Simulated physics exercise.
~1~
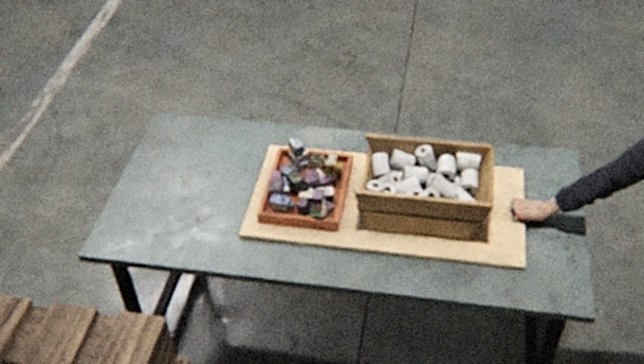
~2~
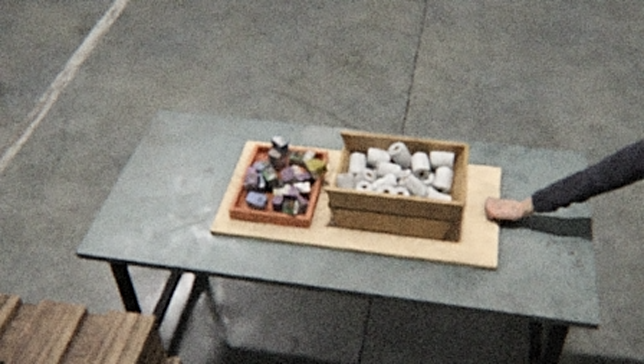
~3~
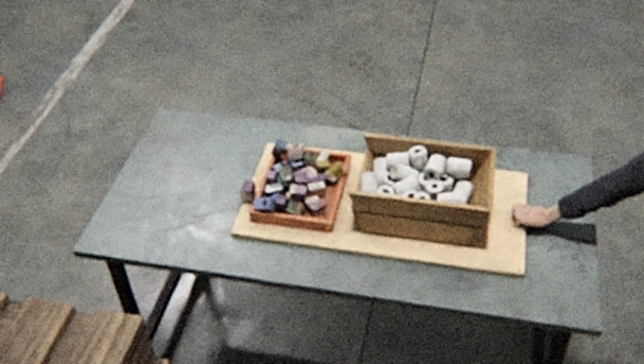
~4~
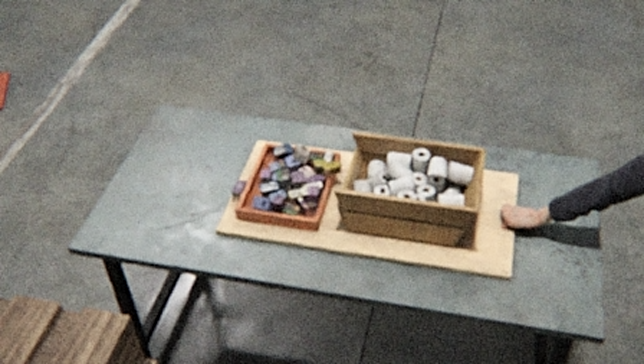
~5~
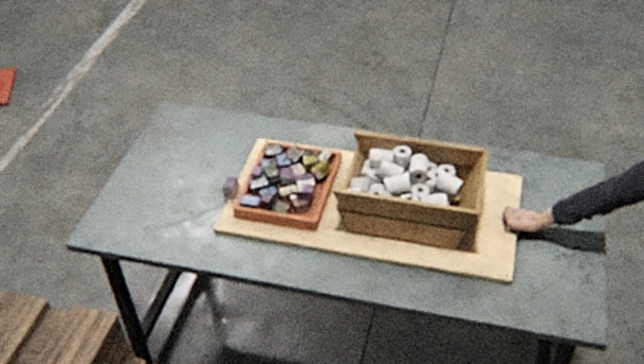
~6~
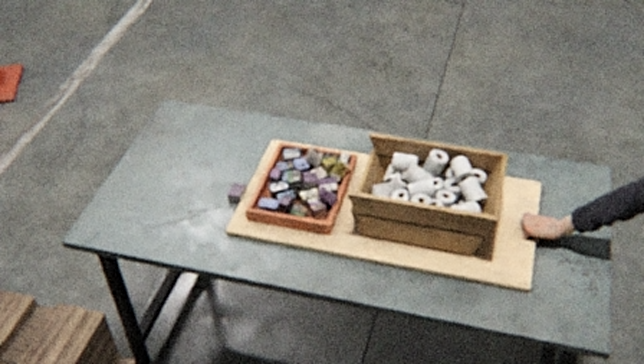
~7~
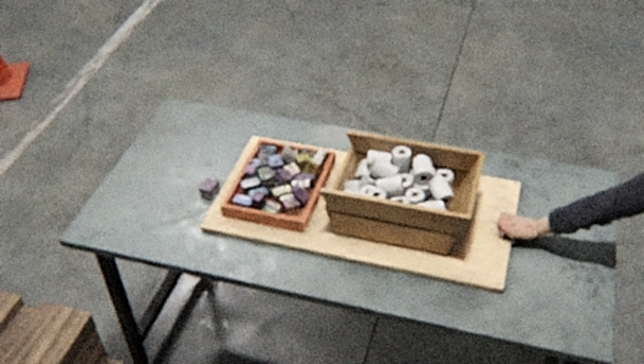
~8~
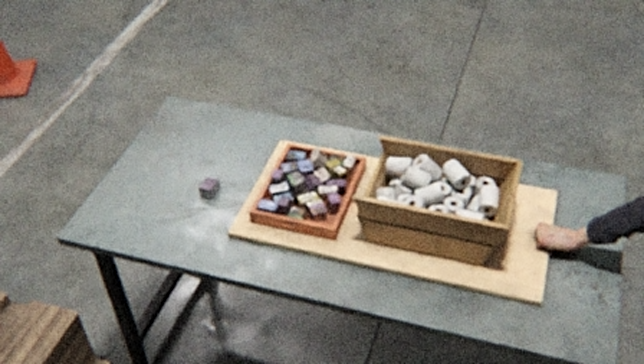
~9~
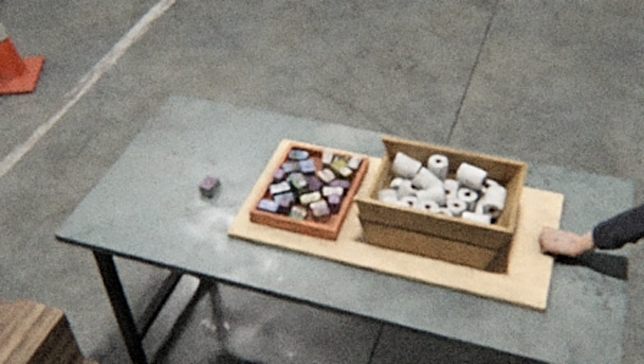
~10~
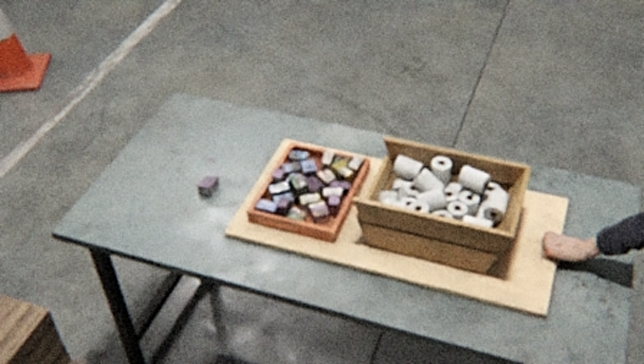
A hand shakes a board holding two trays, and one small carton ends on the table.
